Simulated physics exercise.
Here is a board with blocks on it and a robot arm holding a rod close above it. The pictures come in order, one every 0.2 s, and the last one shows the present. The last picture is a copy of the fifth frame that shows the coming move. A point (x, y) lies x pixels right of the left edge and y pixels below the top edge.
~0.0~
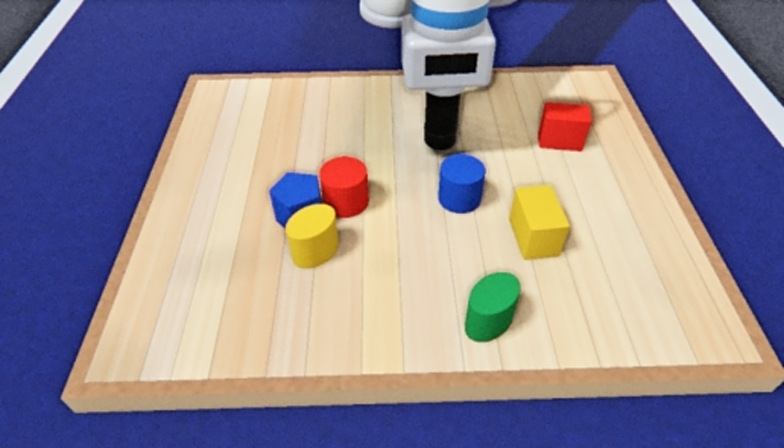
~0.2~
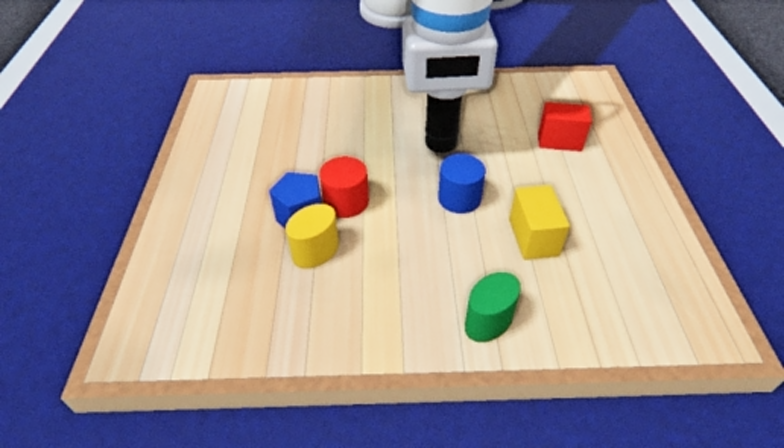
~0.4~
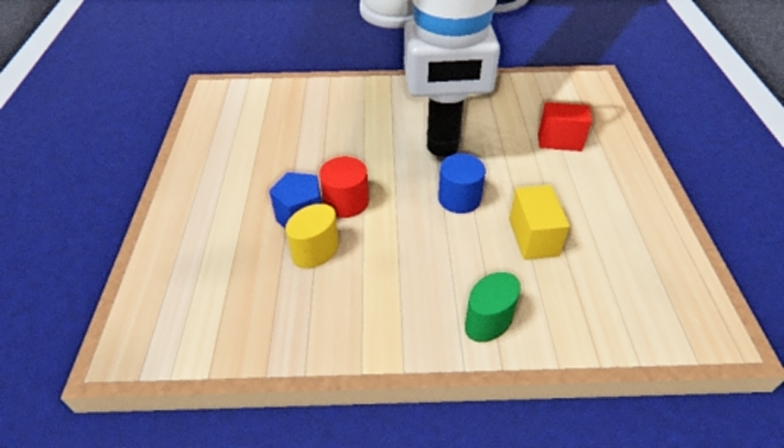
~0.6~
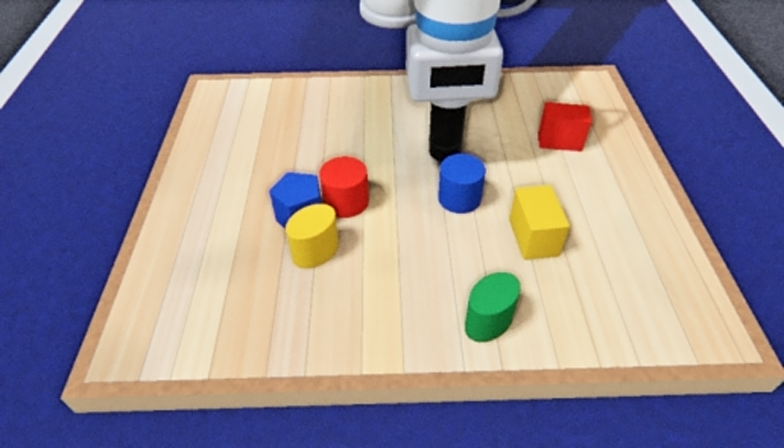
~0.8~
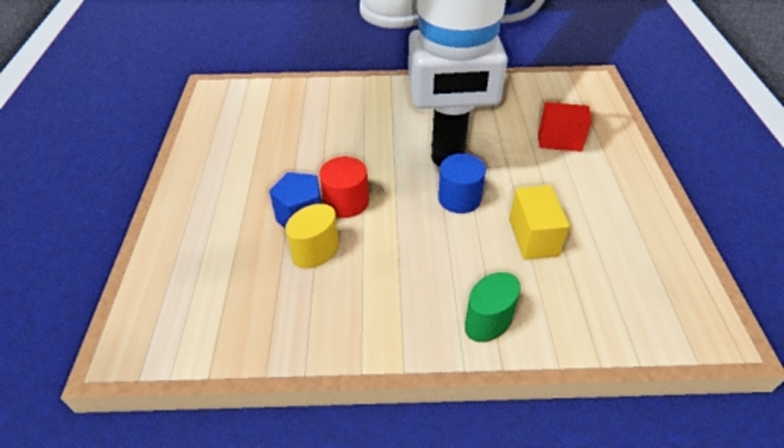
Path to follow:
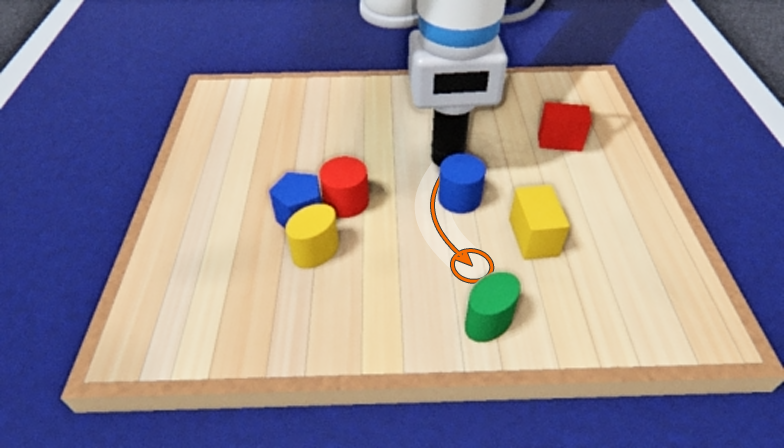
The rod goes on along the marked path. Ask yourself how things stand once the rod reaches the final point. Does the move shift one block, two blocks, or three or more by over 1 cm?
That push would leave one block displaced by more than about 1 cm.
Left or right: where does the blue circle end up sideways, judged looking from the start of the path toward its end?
Sideways, to the left.
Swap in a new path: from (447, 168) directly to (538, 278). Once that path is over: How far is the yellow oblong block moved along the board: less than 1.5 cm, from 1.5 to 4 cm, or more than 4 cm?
Shift of 1.5 to 4 cm.
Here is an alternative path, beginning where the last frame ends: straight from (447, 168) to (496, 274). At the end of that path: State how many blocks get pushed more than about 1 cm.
Two will move.
The line goes from (447, 168) by way of (433, 198) and (441, 233) to (472, 266).
On the path given first. One third of the way, rod at (434, 189); blue circle at (470, 186).
Two thirds of the way, rod at (442, 223); blue circle at (488, 202).
At the end, rod at (473, 256); blue circle at (505, 211); green oval unmoved; yellow oblong block at (548, 204).
